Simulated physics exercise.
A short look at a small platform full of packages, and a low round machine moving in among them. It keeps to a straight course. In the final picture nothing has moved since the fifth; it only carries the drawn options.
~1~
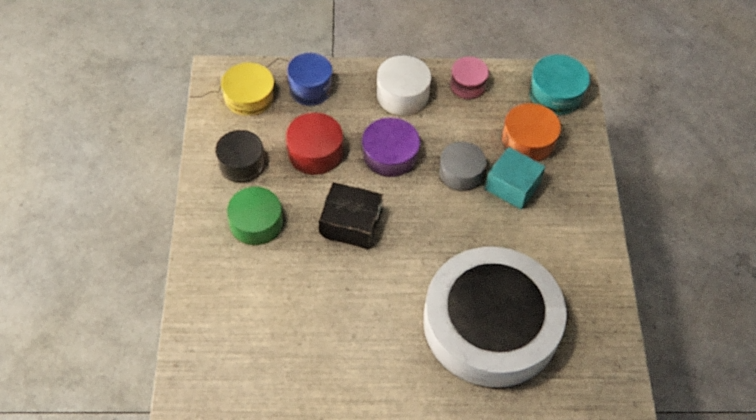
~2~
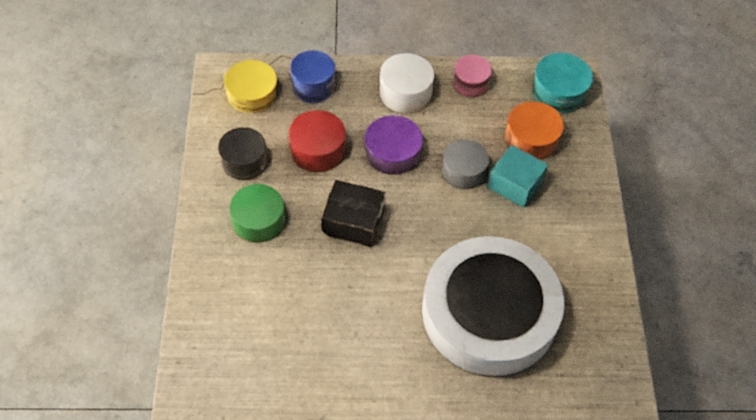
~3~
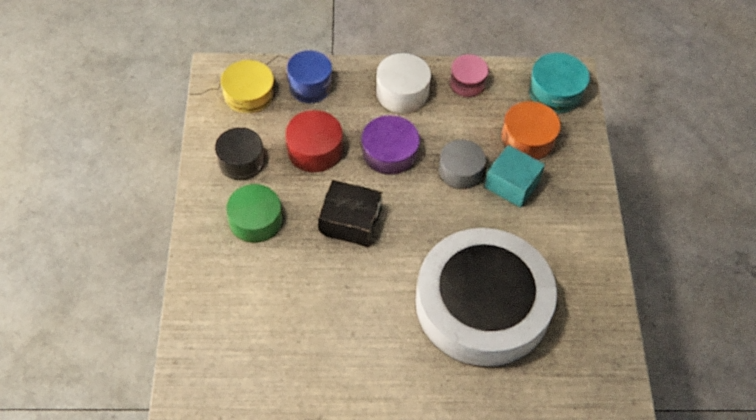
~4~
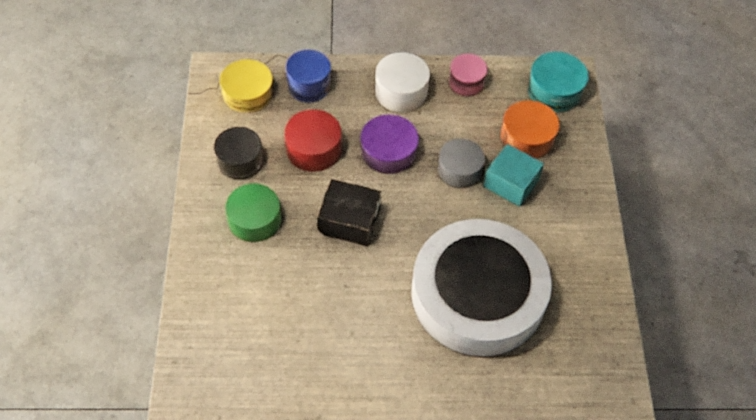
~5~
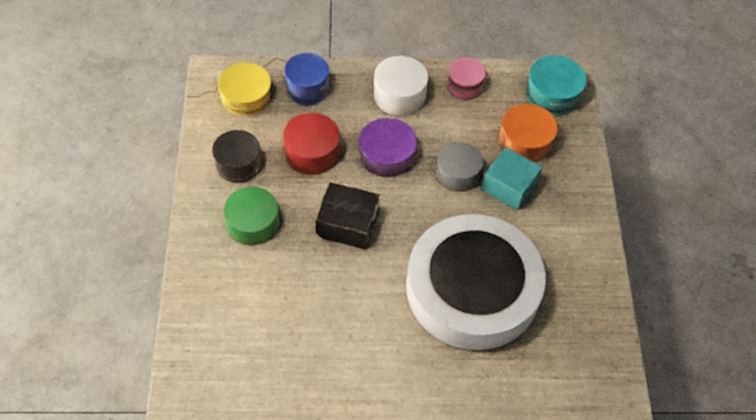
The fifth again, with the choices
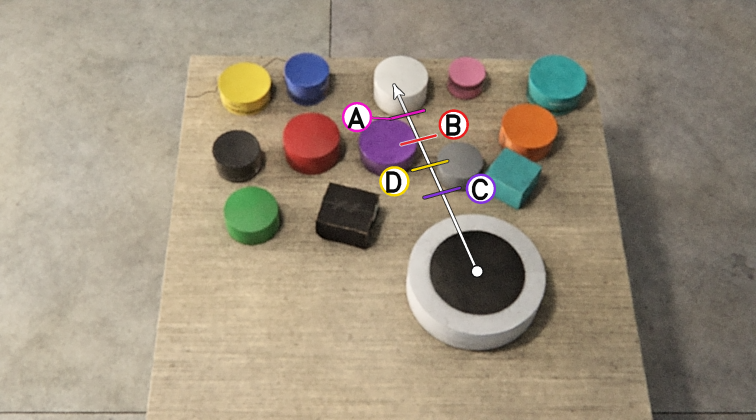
At first, a round white machine with a black top sits at the lower right of a wooden platform, below rows of colourful round containers and two boxes. It then slides slowly a short way up and slightly left, nearing the containers, which all stay in place.
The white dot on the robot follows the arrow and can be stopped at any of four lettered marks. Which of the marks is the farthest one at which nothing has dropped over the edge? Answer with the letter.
A is the last safe stop.
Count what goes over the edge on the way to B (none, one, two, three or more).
The count is none.
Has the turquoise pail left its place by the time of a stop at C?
No.
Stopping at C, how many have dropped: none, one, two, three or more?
The count is none.
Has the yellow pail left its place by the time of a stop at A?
By then, no.
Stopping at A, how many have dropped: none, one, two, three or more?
The count is none.
On the marked copy, A at (407, 114); B at (419, 140); C at (442, 193); D at (430, 165); the arrow from (477, 271) to (394, 85); the white dot at (477, 271).
With A. Early on, robot (448, 220); grey canister (458, 154); pink pail (466, 79).
Further on, robot (424, 165); orange pail (531, 130); grey canister (462, 112).
At the end, robot (406, 126); pink pail (477, 62); white canister (393, 61); nothing has fallen.
As for the rest, B is safe but short; C is safe but short; D is safe but short.
